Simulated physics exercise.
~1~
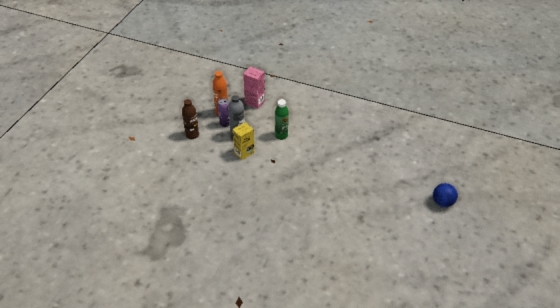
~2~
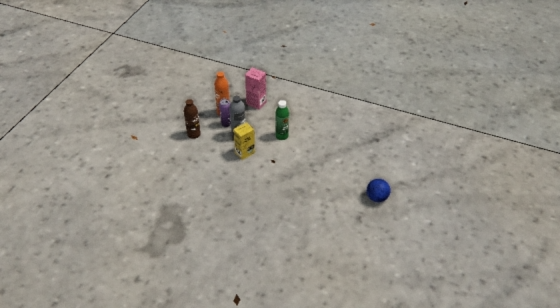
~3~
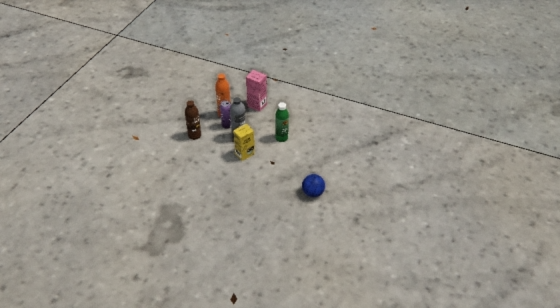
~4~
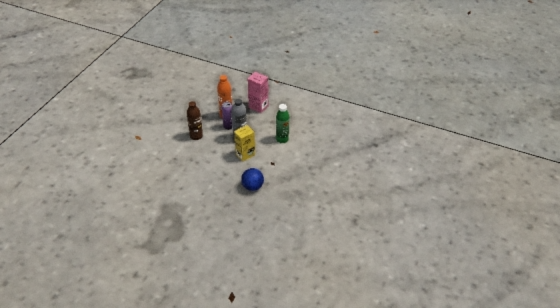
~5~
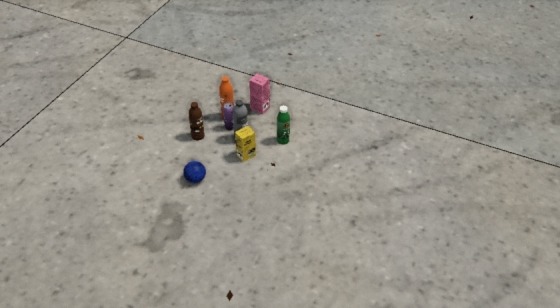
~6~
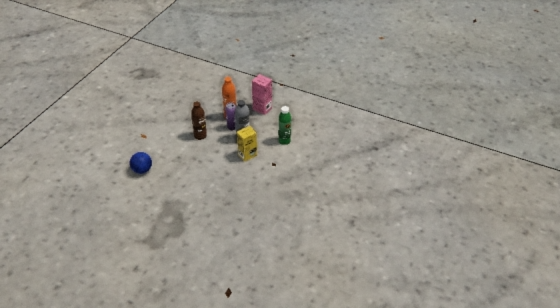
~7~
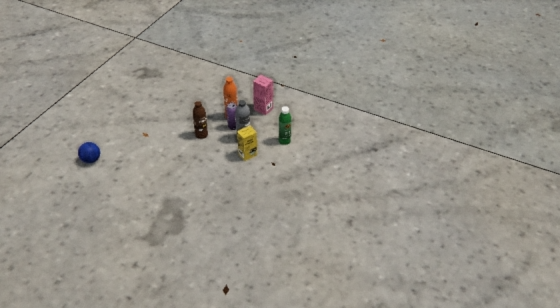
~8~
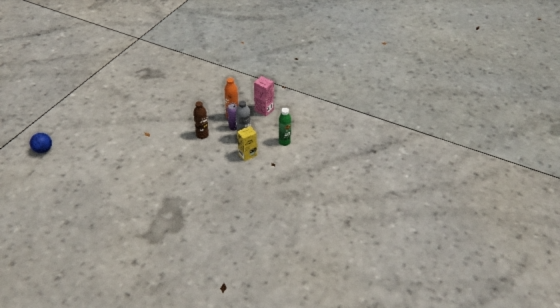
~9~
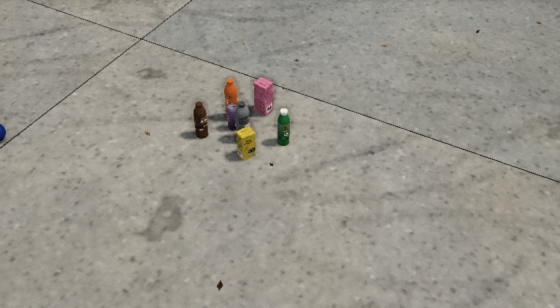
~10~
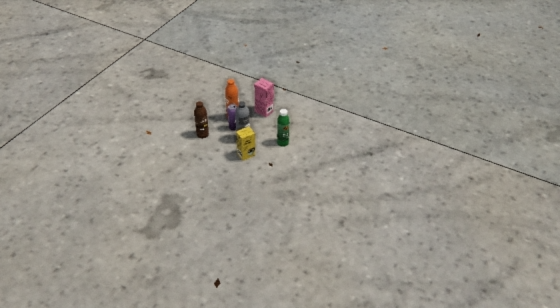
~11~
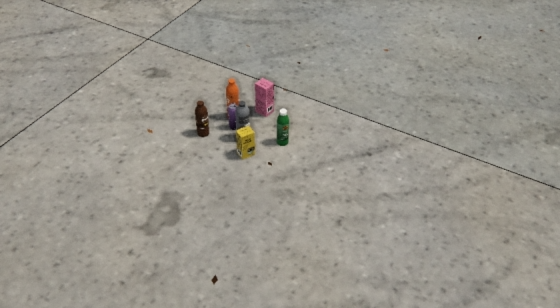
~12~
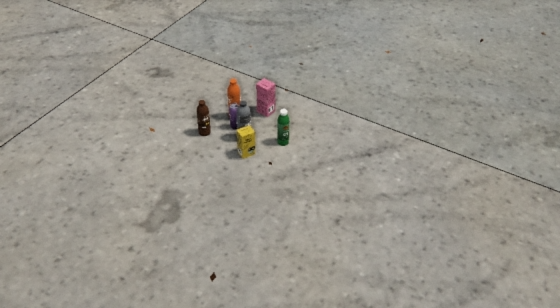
A blue ball rolls left past a standing group of bottles and cartons and leaves view.
